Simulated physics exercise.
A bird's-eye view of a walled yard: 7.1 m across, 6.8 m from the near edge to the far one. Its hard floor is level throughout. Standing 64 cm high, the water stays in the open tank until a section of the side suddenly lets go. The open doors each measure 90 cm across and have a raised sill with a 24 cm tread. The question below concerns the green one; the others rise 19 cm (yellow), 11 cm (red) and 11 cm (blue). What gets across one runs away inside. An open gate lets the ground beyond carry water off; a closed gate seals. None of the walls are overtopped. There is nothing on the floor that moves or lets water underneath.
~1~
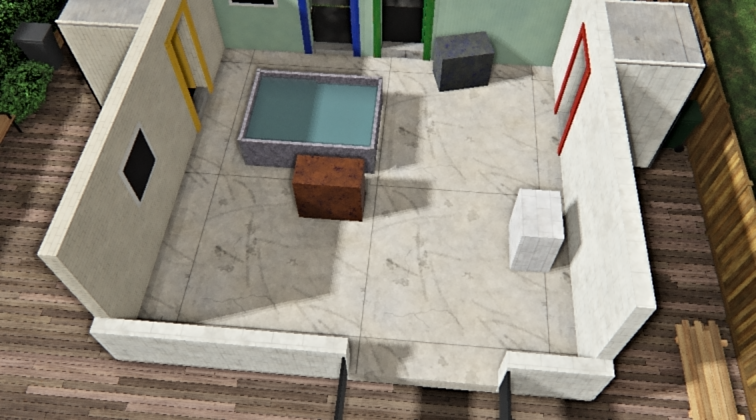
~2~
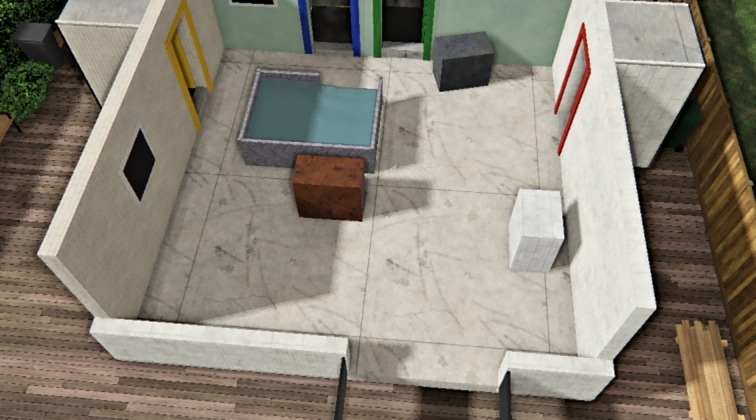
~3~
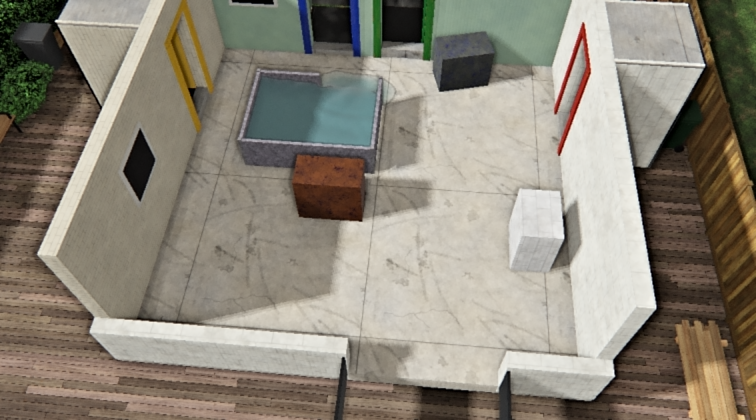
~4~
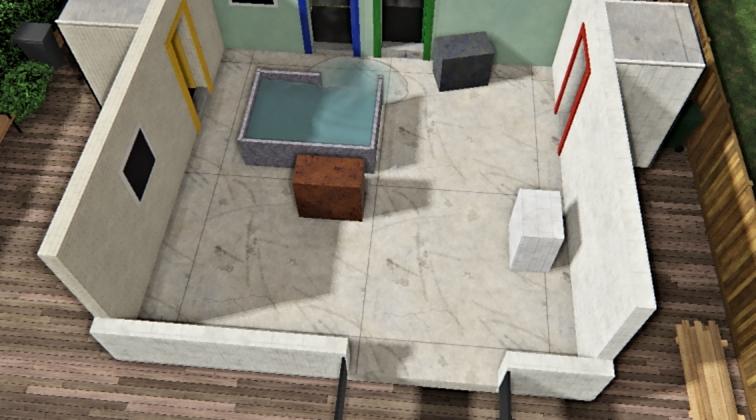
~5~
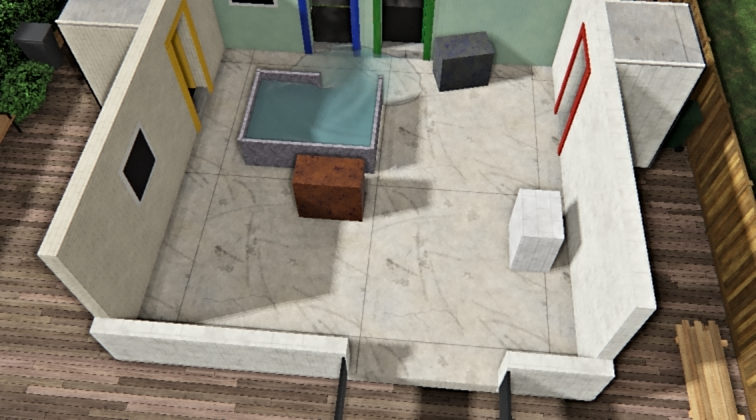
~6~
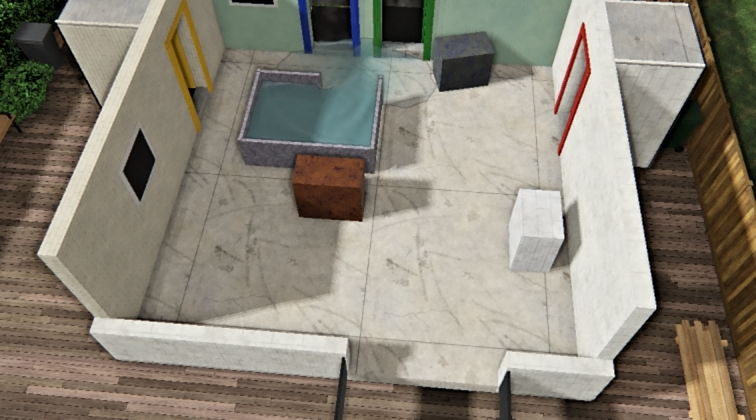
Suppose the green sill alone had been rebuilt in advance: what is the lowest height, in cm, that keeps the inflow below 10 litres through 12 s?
About 35 cm.
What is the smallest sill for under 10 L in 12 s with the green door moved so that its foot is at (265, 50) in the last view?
You'd want it roughly 7.5 cm high.
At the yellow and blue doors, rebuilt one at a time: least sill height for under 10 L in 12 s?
Some 6.5 cm for yellow, some 37 cm for blue.
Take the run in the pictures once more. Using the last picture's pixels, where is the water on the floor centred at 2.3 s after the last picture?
I'd say around (344, 108).
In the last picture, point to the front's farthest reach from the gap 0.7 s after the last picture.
Lab note: Front tip approx. (232, 52).
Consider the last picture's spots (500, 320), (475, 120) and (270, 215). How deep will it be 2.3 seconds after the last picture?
First spot about 0 cm, second about 1 cm, third about 0 cm.
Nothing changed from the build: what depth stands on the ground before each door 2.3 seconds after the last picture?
Green door 33 cm, yellow door 9 cm, red door 3 cm, blue door 23 cm.
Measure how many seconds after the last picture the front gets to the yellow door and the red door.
Yellow 1.8 s, red 2.0 s.
Then, 0.7 s after the last picture water covers 10 % of the floor, deepest (44 cm) near (364, 60); 32 cm at the green door, 9 litres in over its 23 cm sill.
Then, 2.3 s after the last picture water covers 30 % of the floor, deepest (33 cm) near (389, 61); 33 cm at the green door, 68 litres in over its 23 cm sill.
Then, 11.3 s after the last picture water covers 95 % of the floor, deepest (8 cm) near (131, 339); 7 cm at the green door, 86 litres in over its 23 cm sill.
At the green door as built, the water peaked near 34 cm, 1.7 s after the last picture.
With a sill of 29.5 cm, 31 litres would have come in within the 12 s; with 40 cm, 2 litres. So under 10 litres takes about 35 cm.
